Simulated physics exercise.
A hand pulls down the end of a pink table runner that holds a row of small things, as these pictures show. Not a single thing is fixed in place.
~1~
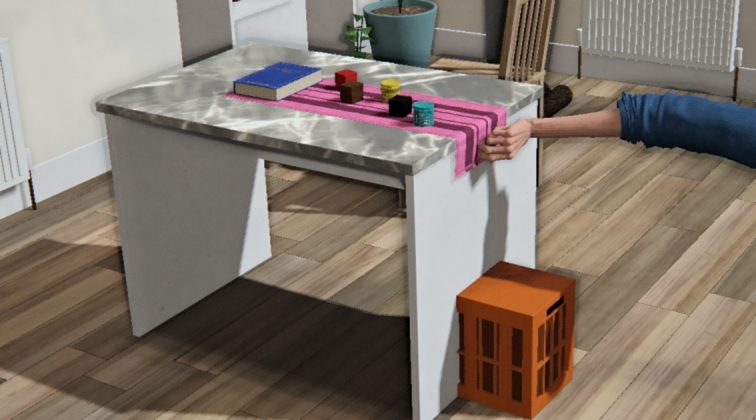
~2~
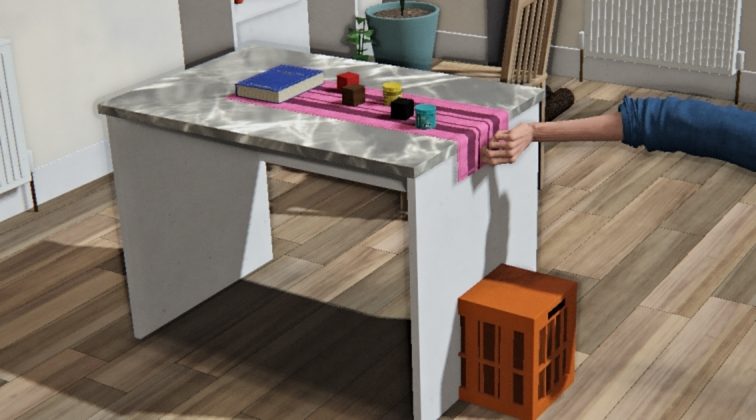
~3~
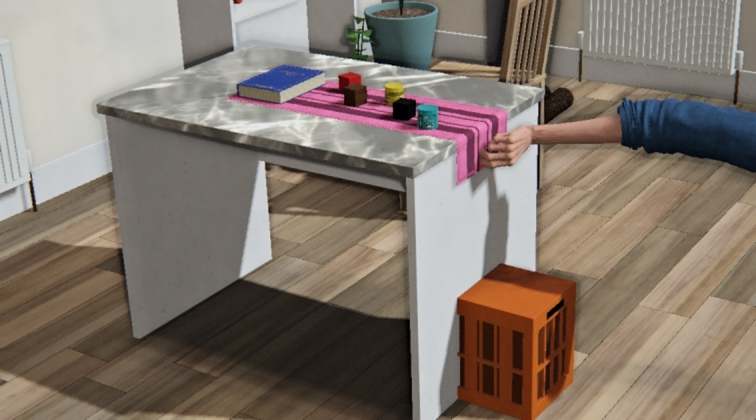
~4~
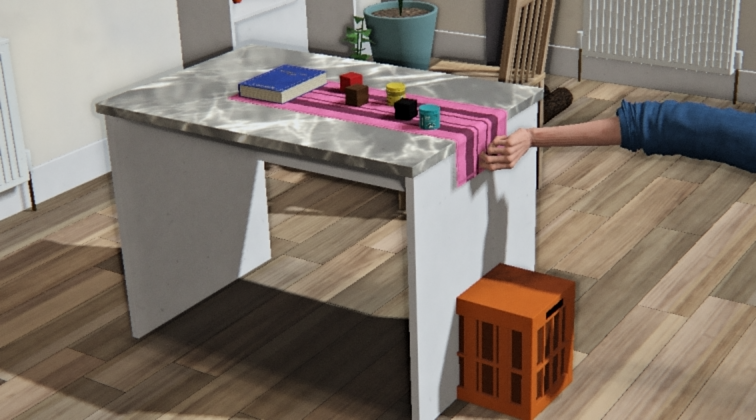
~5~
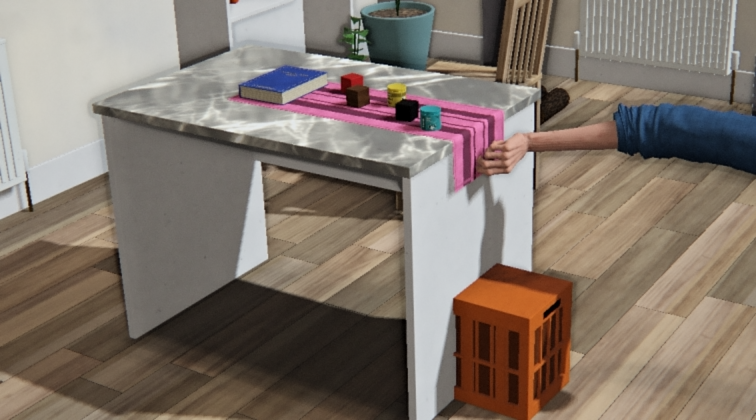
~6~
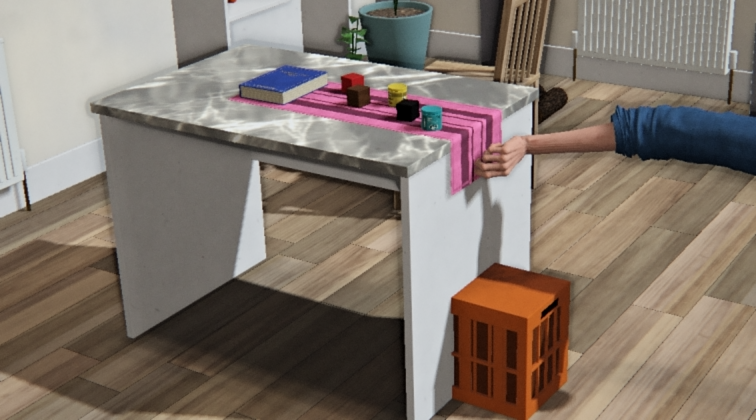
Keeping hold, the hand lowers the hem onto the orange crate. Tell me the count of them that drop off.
Three leave.
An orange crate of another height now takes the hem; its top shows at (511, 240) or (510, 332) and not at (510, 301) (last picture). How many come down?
You'd get 1 and then 4.
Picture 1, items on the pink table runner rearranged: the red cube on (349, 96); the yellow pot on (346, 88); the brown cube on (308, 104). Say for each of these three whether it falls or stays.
First the red cube: It is still up there. Next the yellow pot: It is still up there. Last the brown cube: It is still up there.
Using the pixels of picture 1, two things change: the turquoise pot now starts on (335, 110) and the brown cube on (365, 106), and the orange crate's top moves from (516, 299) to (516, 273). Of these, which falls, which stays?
The turquoise pot ends up still on top and the brown cube ends up still on top.
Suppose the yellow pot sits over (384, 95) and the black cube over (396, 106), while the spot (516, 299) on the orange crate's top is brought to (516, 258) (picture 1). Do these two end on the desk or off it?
The yellow pot stays aboard, and the black cube stays aboard.
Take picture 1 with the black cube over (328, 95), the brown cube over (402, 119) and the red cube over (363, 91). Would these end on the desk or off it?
The black cube is still on top, the brown cube is off the top, the red cube is still on top.
Soon after, hem near (480, 249); turquoise pot gone.
Then, hem on the crate; turquoise pot, black cube and yellow pot gone.
At rest, hem on the crate; turquoise pot, black cube and yellow pot gone. The answer is three.
